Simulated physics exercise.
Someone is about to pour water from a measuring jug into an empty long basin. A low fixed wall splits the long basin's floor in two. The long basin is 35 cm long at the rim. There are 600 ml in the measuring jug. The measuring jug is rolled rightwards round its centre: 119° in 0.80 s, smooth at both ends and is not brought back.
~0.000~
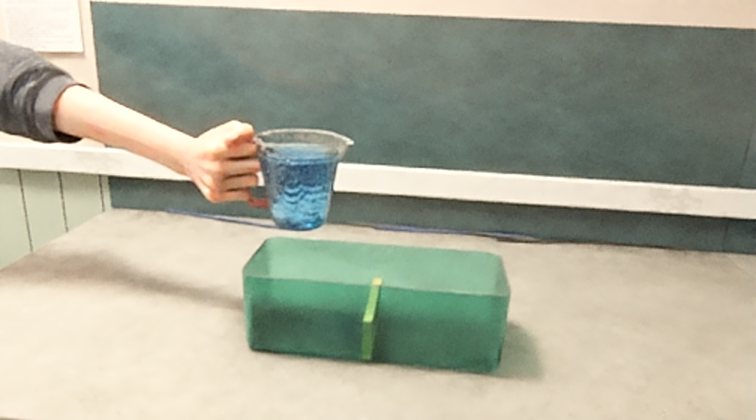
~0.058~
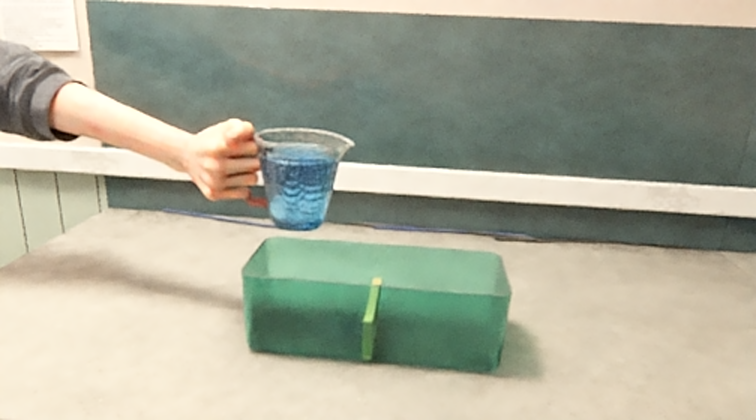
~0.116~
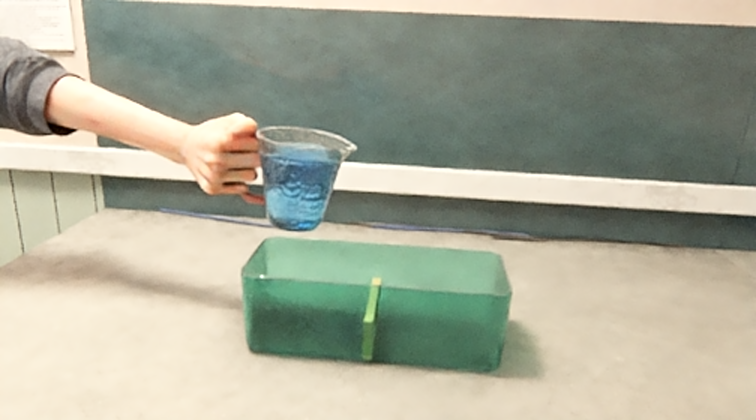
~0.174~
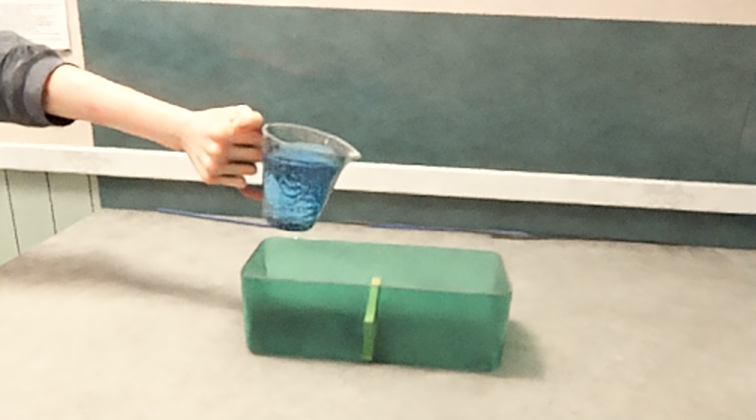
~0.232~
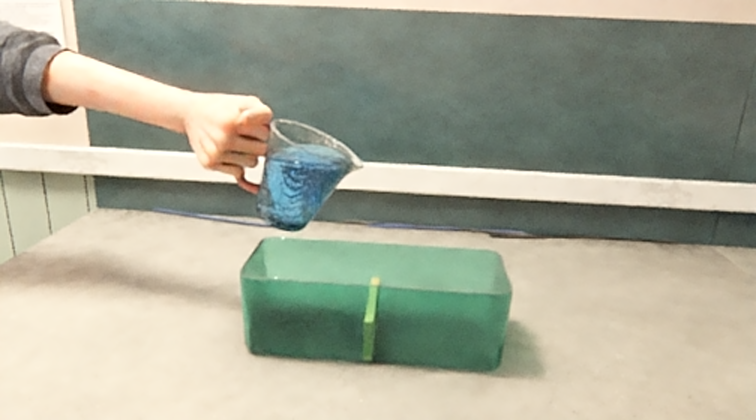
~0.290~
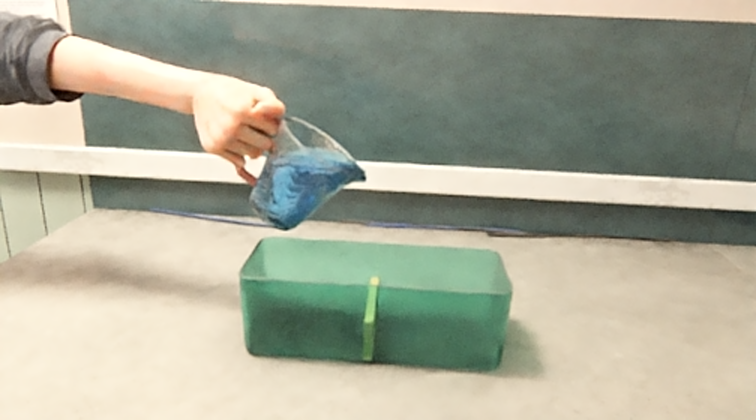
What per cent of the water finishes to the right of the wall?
The far part has some 53 per cent.
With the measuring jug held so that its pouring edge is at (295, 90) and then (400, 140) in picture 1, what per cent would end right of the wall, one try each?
First 5, then 95 per cent.
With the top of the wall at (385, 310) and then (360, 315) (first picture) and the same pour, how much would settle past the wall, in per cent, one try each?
In turn about 40 and 80 per cent.
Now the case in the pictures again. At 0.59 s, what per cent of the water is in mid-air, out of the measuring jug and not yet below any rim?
Some 18 per cent.
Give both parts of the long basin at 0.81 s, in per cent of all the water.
Near 44 on the left, 52 on the right.
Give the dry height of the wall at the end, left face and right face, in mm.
Left about 44 mm, right about 44 mm.
After 0.59 s the tilt is 100° and 39 per cent is still to pour, 4 is left of the wall and 39 right of it.
After 0.81 s the tilt is 119° and 1 per cent is still to pour, 44 is left of the wall and 53 right of it.
After 1.05 s the tilt is 119° and 0 per cent is still to pour, 45 is left of the wall and 53 right of it.
After 1.30 s the tilt is 119° and 0 per cent is still to pour, 45 is left of the wall and 53 right of it.
In the end 45 per cent lies left of the wall, 53 right of it and 1 outside.
